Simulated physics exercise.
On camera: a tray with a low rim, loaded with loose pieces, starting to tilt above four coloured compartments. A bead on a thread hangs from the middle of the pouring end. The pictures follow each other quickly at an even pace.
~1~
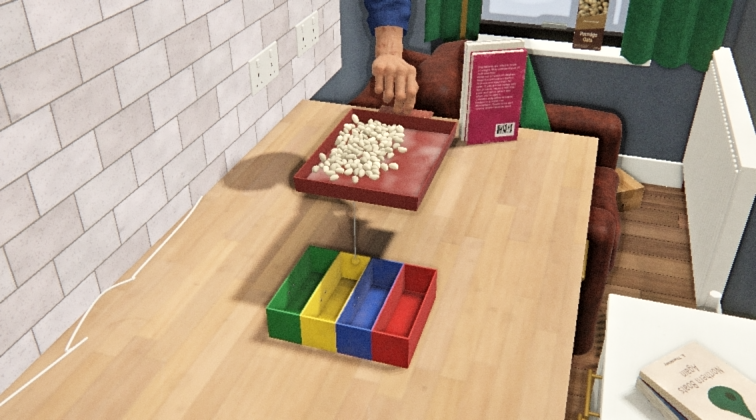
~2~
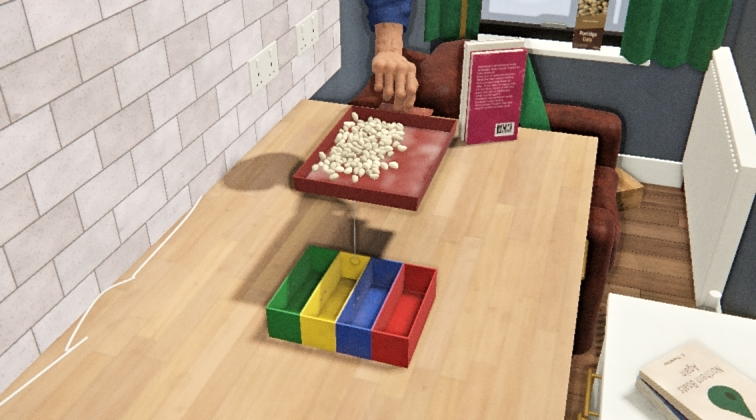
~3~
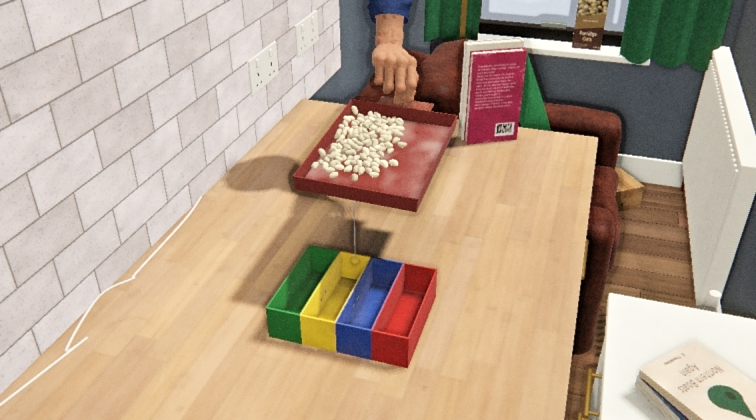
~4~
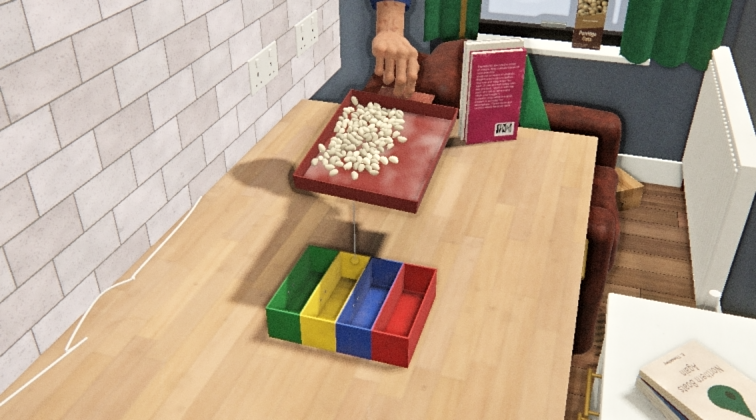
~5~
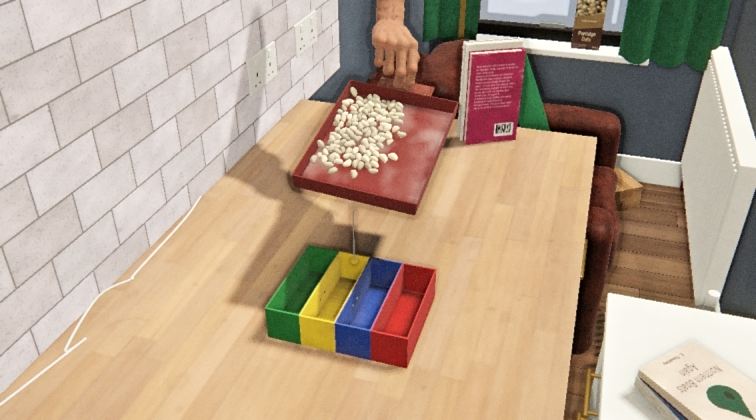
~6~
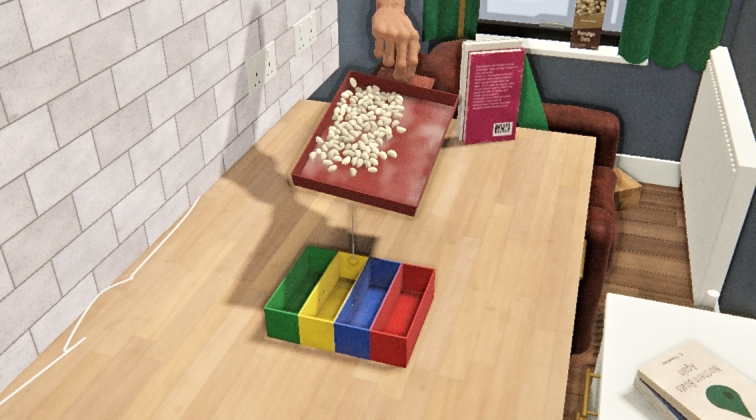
In a room with a white brick wall on the left, a light wooden table is seen from above at an angle, with a maroon armchair and green curtains behind. A hand at the far edge of a red tray of white beans is above an open box with green, yellow, blue and red compartments, near a standing pink book. The tray gradually tilts toward the viewer, its far side rising and right front corner dipping slightly, while the beans stay bunched and the camera stays still.
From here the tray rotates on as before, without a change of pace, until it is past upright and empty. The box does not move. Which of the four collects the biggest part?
The red one ends fullest.
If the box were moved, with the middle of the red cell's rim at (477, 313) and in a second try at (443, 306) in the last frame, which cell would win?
In turn: The yellow cell; blue.
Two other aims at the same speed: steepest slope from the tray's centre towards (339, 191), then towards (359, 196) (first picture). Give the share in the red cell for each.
First some 0, then 10 per cent.
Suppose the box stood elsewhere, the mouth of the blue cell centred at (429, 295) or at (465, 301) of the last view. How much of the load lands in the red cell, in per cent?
In turn 0 and 0 in a hundred.
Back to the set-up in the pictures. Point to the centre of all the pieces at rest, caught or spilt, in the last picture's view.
Near (393, 321).
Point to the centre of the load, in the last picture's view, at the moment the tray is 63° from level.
Close to (382, 180).
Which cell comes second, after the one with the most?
In second place: The blue cell.
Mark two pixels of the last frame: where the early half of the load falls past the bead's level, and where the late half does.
Early half (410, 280), late half (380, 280).
Soon, tray tipped steeply; nearly all on the tray; a stray few in the red cell; a stray few falling or outside the box.
A while on, tray tipped past a quarter turn; most on the tray; a small part in the red cell; a stray few in the blue cell; a small part falling or outside the box.
Towards the end, tray tipped past a quarter turn; about half in the red cell; about a third in the blue cell; a small part in the yellow cell; a small part falling or outside the box.
Finally, tray tipped past a quarter turn; about half in the red cell; about a third in the blue cell; a small part in the yellow cell; none in the green cell; a small part outside the box.
